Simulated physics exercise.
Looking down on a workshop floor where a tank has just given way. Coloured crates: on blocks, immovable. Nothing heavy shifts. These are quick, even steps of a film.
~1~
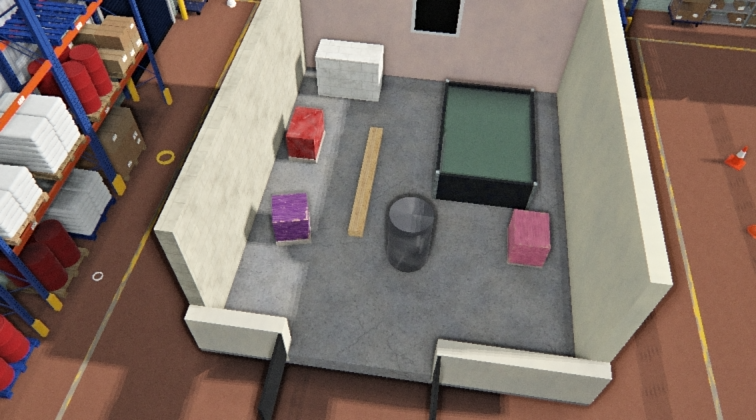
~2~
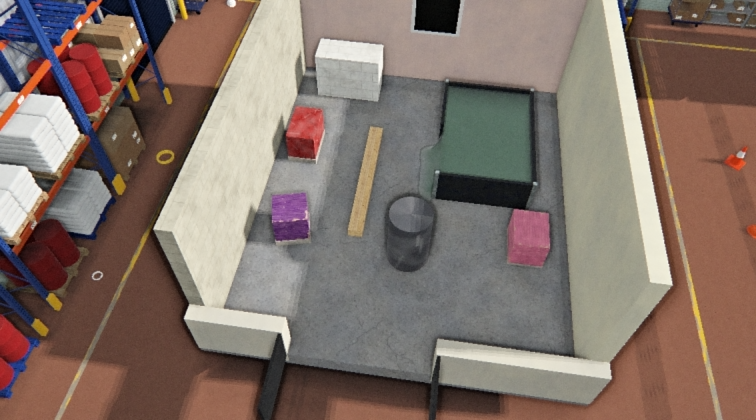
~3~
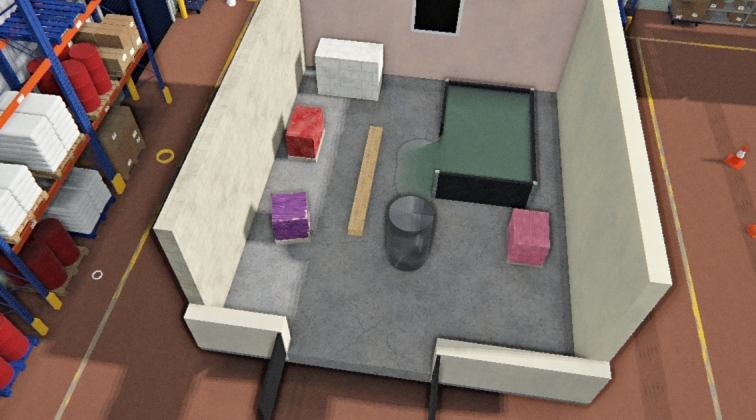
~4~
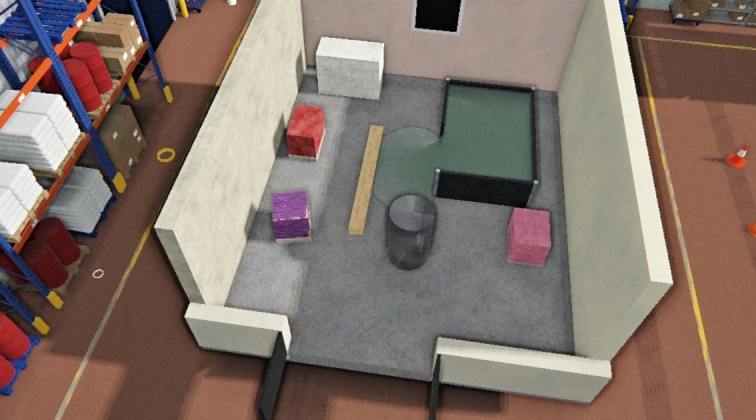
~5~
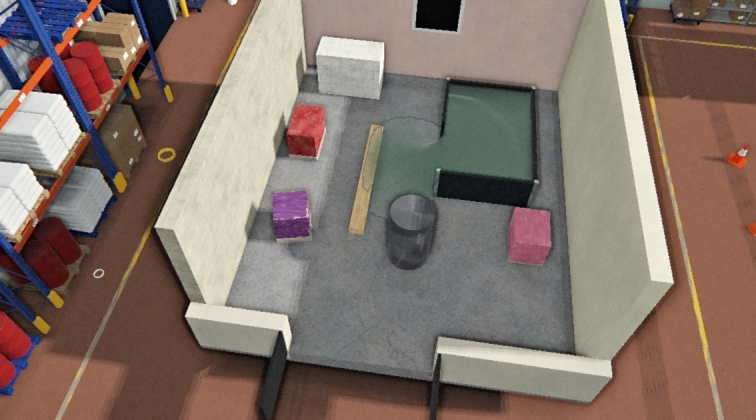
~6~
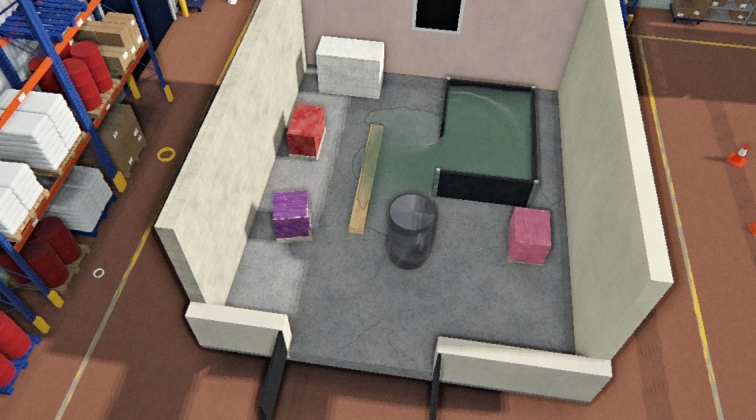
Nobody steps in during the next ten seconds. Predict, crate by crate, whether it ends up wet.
The pink crate ends up wet; the purple crate ends up wet; the red crate ends up wet.
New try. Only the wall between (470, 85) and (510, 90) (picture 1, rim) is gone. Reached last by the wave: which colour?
It's the crate marked purple.
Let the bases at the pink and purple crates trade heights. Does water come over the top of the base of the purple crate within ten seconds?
Outcome, purple crate: Reached.
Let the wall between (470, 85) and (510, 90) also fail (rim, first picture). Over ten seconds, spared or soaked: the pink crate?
The pink one is reached.
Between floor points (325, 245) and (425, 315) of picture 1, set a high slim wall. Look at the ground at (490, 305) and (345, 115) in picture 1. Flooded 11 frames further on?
In order, I'd call them bare and inundated.
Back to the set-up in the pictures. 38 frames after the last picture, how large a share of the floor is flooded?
I'd put it at roughly 75 per cent.
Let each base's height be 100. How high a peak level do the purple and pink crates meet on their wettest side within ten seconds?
About 120 percent and about 220 percent.
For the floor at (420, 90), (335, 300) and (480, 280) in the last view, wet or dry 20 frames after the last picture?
First inundated, second inundated, third spared.
A moment on, water covers 30 % of the floor; the pink crate not reached, the purple crate water round its plinth, the red crate water round its plinth.
Next, water covers 55 % of the floor; the pink crate not reached, the purple crate water round its plinth, the red crate water round its plinth.
Then, water covers 70 % of the floor; the pink crate not reached, the purple crate water round its plinth, the red crate water round its plinth.
Later, water covers 75 % of the floor; the pink crate water round its plinth, the purple crate water round its plinth, the red crate water round its plinth.
In the end, water covers 95 % of the floor; the pink crate was topped, the purple crate was topped, the red crate was topped.
